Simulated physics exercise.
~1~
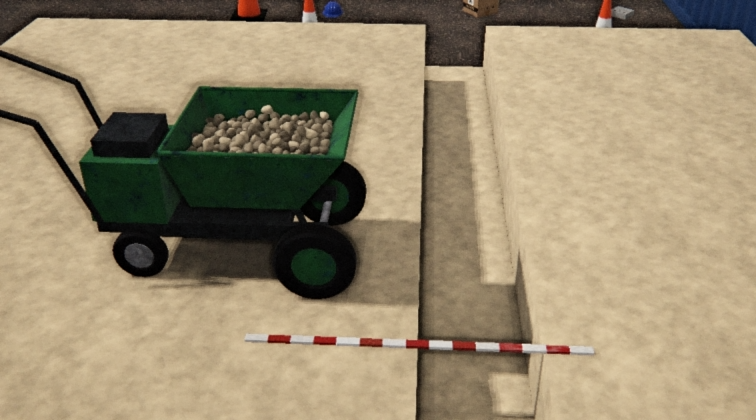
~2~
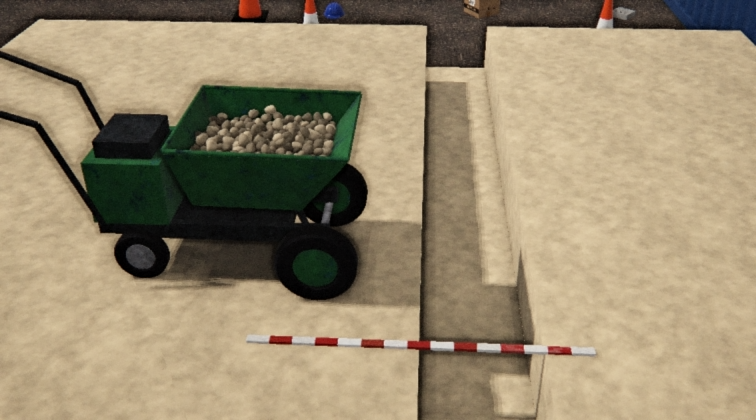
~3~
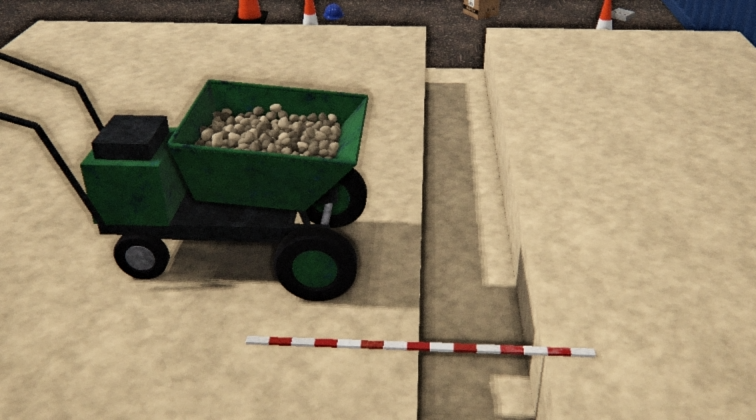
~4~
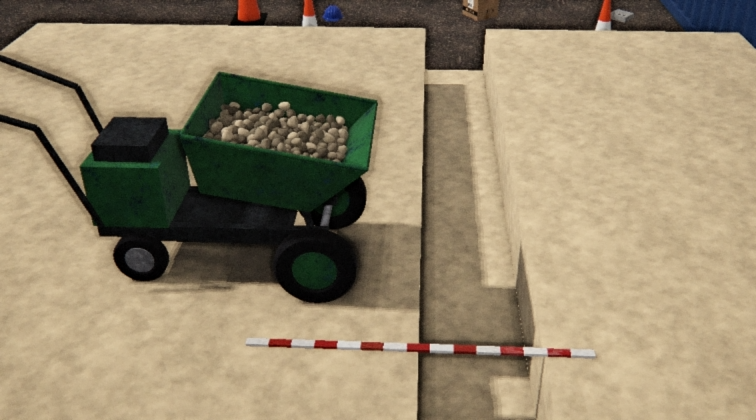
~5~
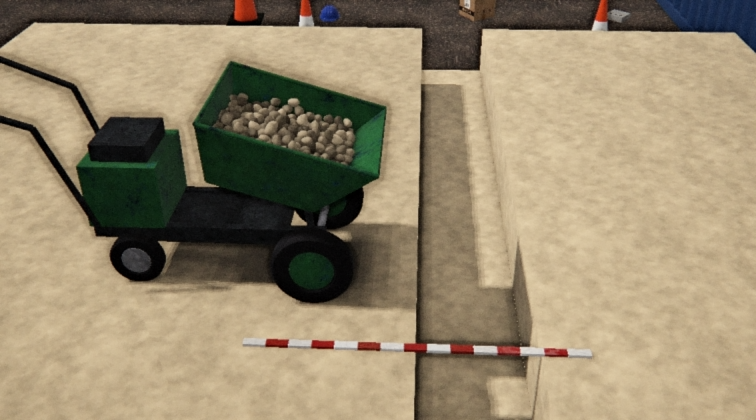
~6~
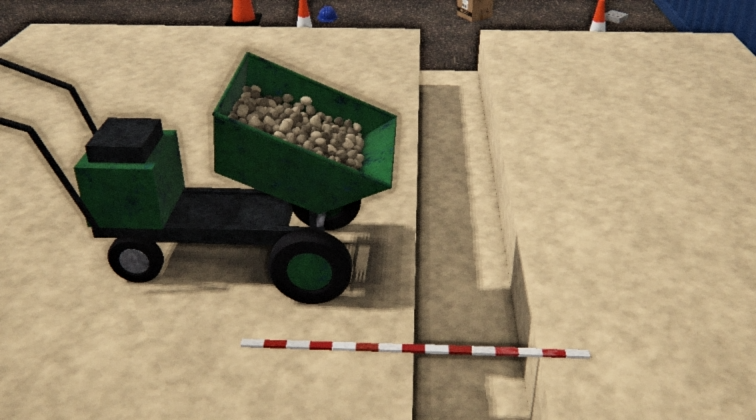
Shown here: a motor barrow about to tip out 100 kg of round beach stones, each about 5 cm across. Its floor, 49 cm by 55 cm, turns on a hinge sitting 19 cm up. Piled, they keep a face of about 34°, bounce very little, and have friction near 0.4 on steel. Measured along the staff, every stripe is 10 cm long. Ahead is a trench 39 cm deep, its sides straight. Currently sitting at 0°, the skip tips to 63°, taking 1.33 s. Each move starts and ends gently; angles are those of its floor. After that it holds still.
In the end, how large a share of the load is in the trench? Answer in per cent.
A share of roughly 100 %.
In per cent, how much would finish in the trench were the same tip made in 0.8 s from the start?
About 95 percent, I'd say.
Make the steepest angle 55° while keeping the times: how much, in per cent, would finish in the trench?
Trench share: Approx. 55%.
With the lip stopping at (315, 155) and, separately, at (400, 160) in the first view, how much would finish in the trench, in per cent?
100 %, then 70 %.
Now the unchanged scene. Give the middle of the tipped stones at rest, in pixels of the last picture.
I'd point to around (474, 319).
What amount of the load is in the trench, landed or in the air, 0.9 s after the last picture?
About 30%.
Then, 0.4 s after the last picture the floor is at 53°, 100 % in the skip; the foremost stones are at (419, 199).
Then, 0.9 s after the last picture the floor is at 63°, 70 % in the skip, 30 % in the trench; the foremost stones are at (516, 313).
Then, 1.2 s after the last picture the floor is at 63°, 38 % in the skip, 62 % in the trench; the foremost stones are at (511, 297).
Then, 3.2 s after the last picture the floor is at 63°, 0 % in the skip, 100 % in the trench; the foremost stones are at (515, 310).
